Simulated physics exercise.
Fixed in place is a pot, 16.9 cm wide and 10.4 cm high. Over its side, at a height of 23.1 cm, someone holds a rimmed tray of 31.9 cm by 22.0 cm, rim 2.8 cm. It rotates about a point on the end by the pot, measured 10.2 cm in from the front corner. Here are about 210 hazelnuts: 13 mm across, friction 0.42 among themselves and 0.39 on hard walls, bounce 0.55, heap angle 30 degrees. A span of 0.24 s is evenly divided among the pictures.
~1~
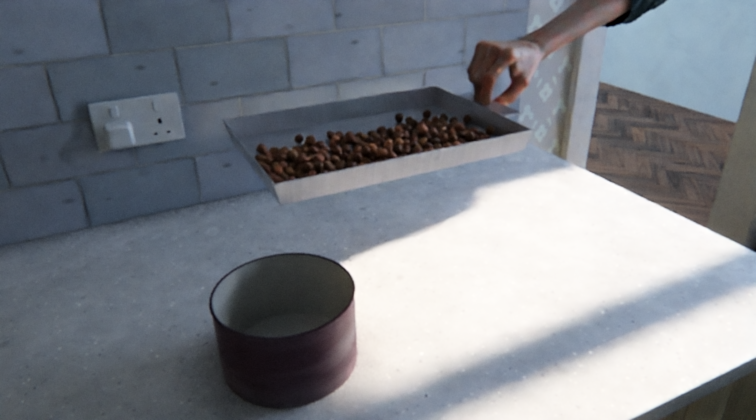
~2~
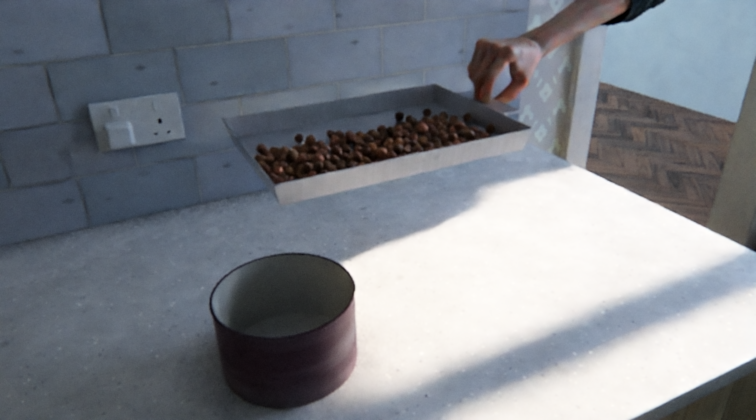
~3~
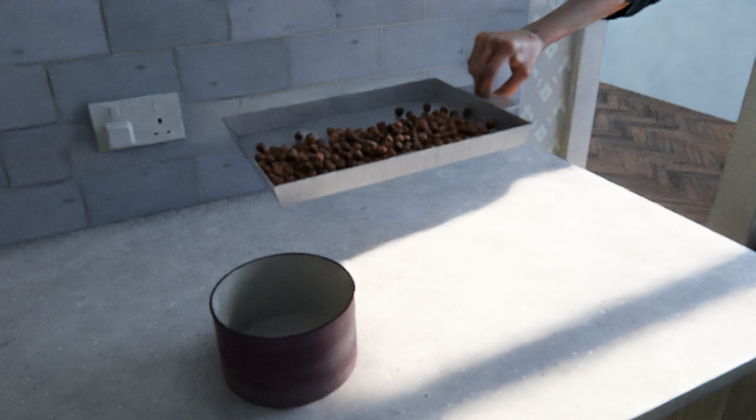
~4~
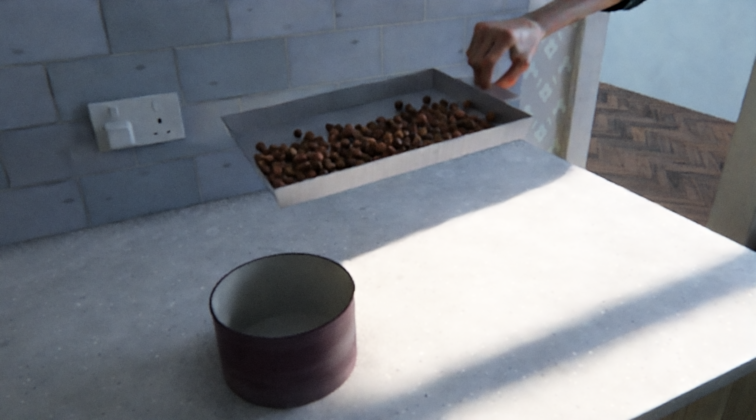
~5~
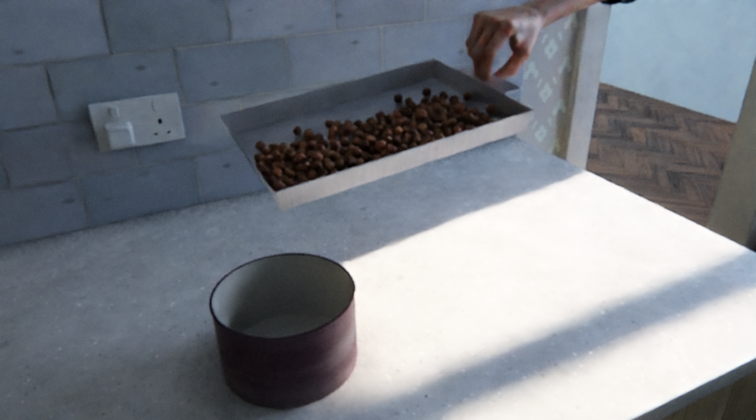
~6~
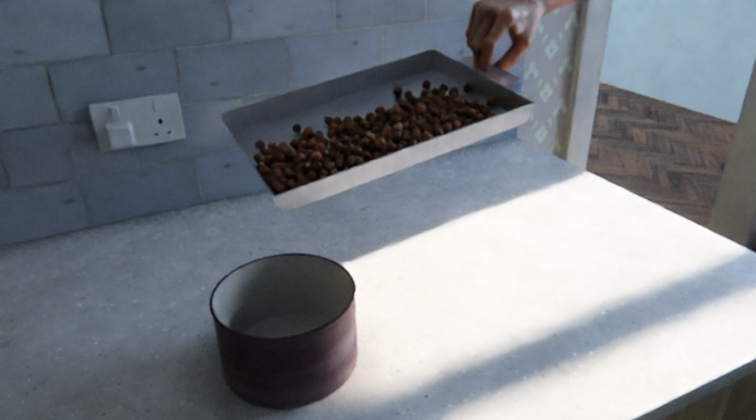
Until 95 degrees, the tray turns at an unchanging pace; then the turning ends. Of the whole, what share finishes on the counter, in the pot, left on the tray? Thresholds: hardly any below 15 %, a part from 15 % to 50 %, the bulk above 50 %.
As I see it, counter: It will come to a low fraction; pot: It will come to more than a half; left on the tray: It will come to a low fraction.
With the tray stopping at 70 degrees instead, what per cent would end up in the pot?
In that case some 60 per cent.
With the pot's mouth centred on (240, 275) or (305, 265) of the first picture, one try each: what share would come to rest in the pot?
Some 45 and 30 per cent.
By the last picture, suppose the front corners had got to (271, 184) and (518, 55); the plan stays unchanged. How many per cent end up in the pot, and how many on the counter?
Final per cent - pot 25, counter 75.
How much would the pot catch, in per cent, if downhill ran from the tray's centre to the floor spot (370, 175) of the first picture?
I'd estimate about 70 %.
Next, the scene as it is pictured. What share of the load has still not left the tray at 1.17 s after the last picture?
Reading: Approx. 80%.
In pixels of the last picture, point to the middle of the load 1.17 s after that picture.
Close to pixel (288, 187).
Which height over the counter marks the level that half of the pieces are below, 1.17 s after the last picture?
Roughly 24 centimetres.
Then, 0.70 s after the last picture, tilt 50 degrees; the tray holds 100 %, the pot 0 %.
Then, 1.17 s after the last picture, tilt 76 degrees; the tray holds 80 %, the pot 5 %.
Then, 1.71 s after the last picture, tilt 95 degrees; the tray holds 0 %, the pot 90 %.
In the end, counter 10 %, pot 90 %, tray 0 %.
